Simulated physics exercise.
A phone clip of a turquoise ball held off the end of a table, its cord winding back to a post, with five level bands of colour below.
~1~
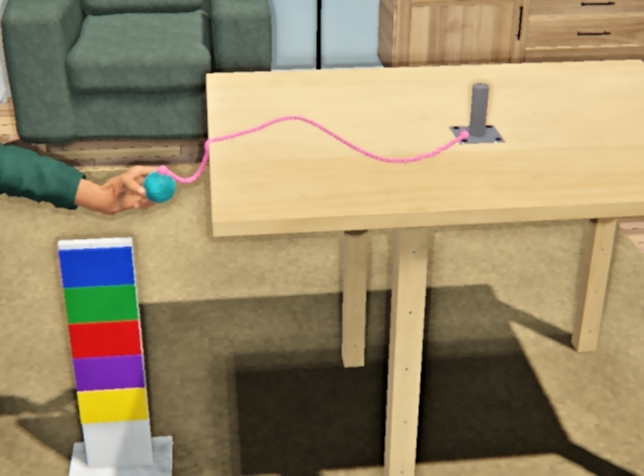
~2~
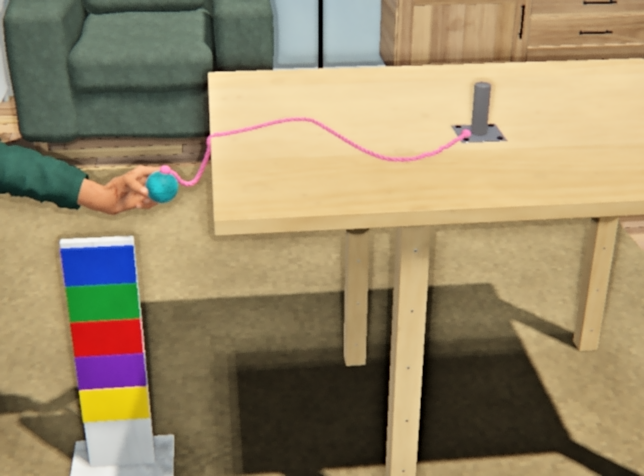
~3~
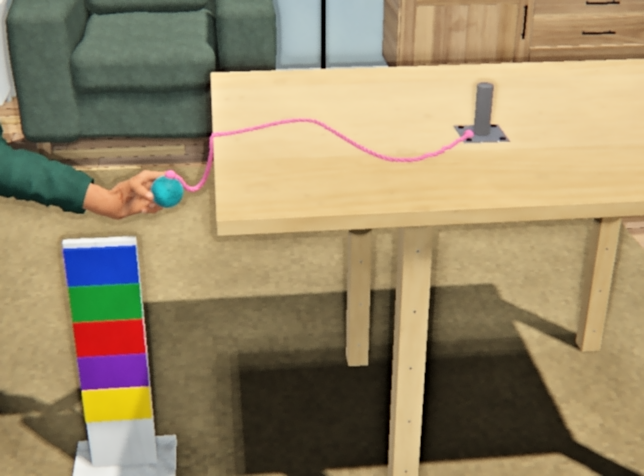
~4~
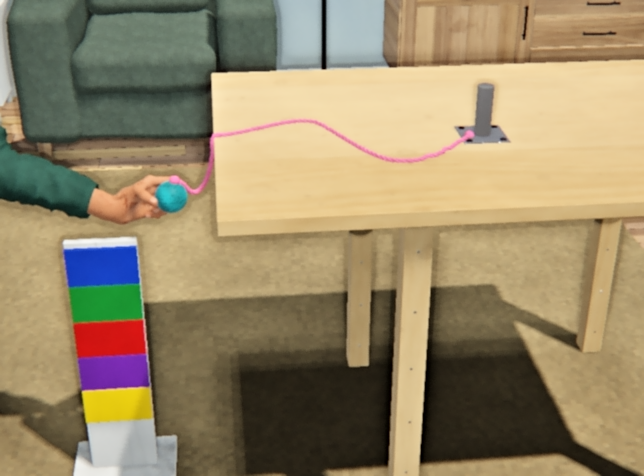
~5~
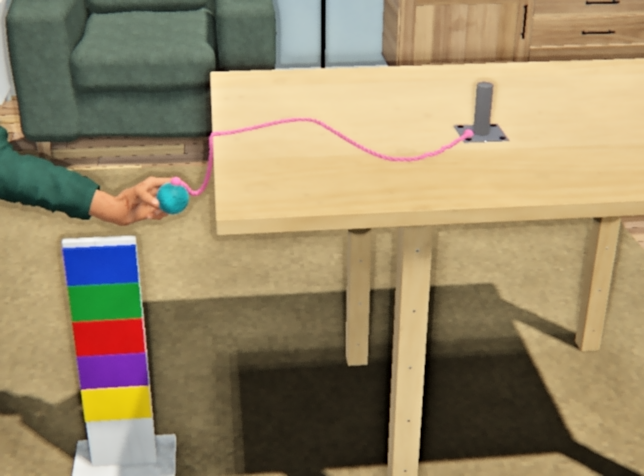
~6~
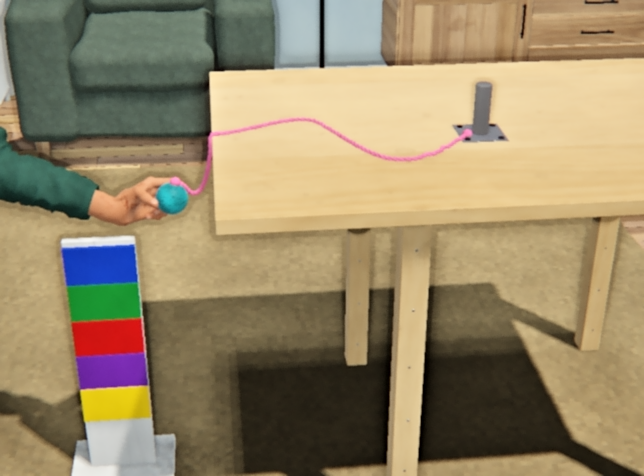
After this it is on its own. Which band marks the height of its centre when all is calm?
Its centre hangs level with the red band.
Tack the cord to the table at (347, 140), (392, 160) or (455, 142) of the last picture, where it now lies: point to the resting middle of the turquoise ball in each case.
The places are (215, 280), (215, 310) and (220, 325).
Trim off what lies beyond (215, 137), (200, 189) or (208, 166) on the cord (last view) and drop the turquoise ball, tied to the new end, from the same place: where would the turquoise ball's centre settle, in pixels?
Near (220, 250), (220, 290) and (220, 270).
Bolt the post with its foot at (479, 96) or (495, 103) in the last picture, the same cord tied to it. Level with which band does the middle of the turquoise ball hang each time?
In that order: Green; green.
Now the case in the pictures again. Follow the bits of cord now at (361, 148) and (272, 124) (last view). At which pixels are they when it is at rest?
Near (316, 141) and (212, 177).
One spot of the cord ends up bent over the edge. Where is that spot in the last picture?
It lies at about (296, 120).
A little later, ball near (189, 326); level with red.
Next, ball near (244, 327); level with red.
Later still, ball near (210, 329); level with red.
When it is over, ball near (219, 332); level with red. Its middle rests at the red band.
